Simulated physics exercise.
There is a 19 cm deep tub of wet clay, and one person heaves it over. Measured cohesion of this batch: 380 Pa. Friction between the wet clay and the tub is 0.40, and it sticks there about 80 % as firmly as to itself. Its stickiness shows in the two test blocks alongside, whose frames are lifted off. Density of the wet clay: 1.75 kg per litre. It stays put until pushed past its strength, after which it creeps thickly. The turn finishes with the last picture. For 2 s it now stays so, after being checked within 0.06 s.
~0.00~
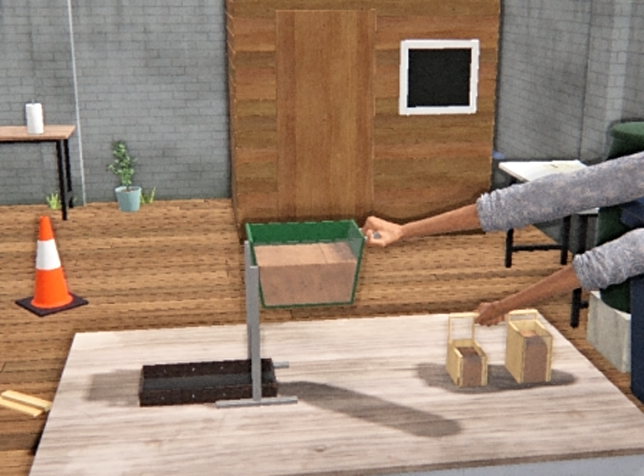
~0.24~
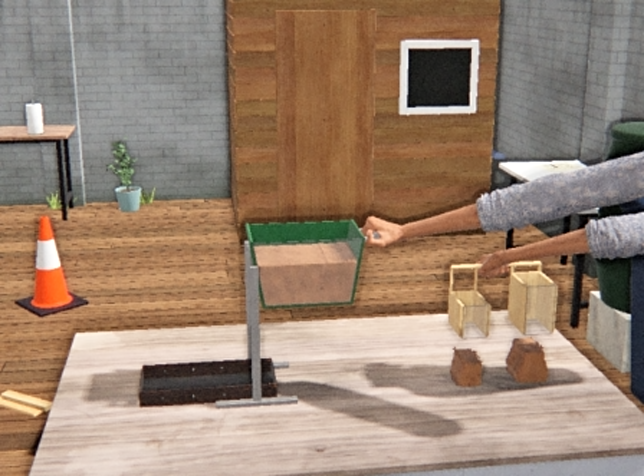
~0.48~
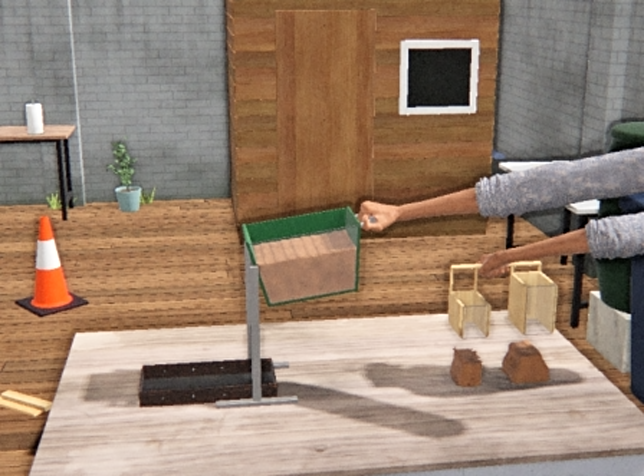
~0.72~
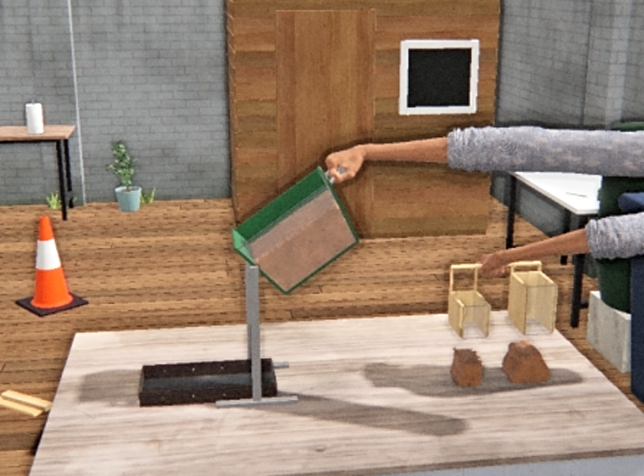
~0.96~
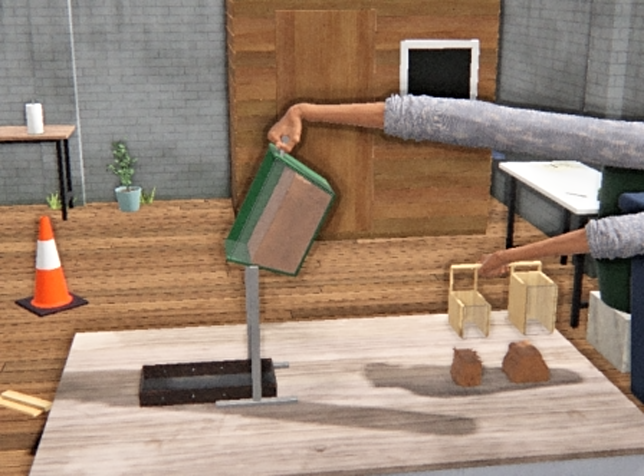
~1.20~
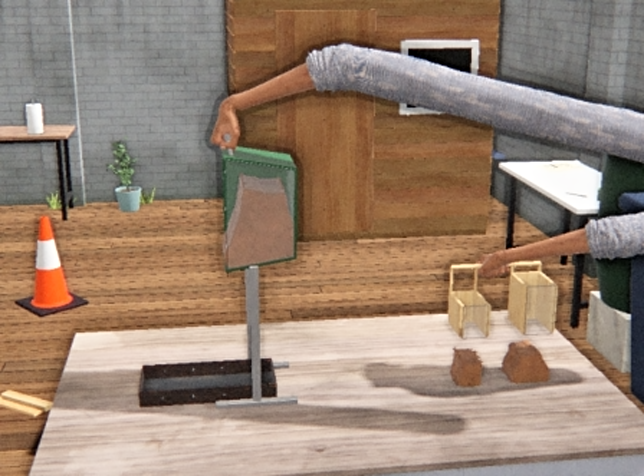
Hands lifting two wooden moulds off small brown clay blocks that slump slightly, then tilting a green-rimmed clay tub leftward until upright.
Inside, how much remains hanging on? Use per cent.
Some 37 percent remains.
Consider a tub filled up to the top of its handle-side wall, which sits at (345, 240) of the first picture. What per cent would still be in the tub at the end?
About 45 per cent.
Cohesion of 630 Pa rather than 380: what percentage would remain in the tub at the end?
45 %.
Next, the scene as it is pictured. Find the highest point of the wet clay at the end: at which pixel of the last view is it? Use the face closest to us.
On the near face, the top ends up close to (277, 233).
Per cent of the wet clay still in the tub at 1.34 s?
70 %, roughly.
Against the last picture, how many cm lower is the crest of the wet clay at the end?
13 cm or so.
After 1.34 s, the tub is at 89 degrees and holds 72 %.
After 1.51 s, the tub is at 89 degrees and holds 44 %.
After 1.68 s, the tub is at 89 degrees and holds 38 %.
After 1.85 s, the tub is at 89 degrees and holds 37 %.
After 3.20 s, the tub is at 89 degrees and holds 37 %.
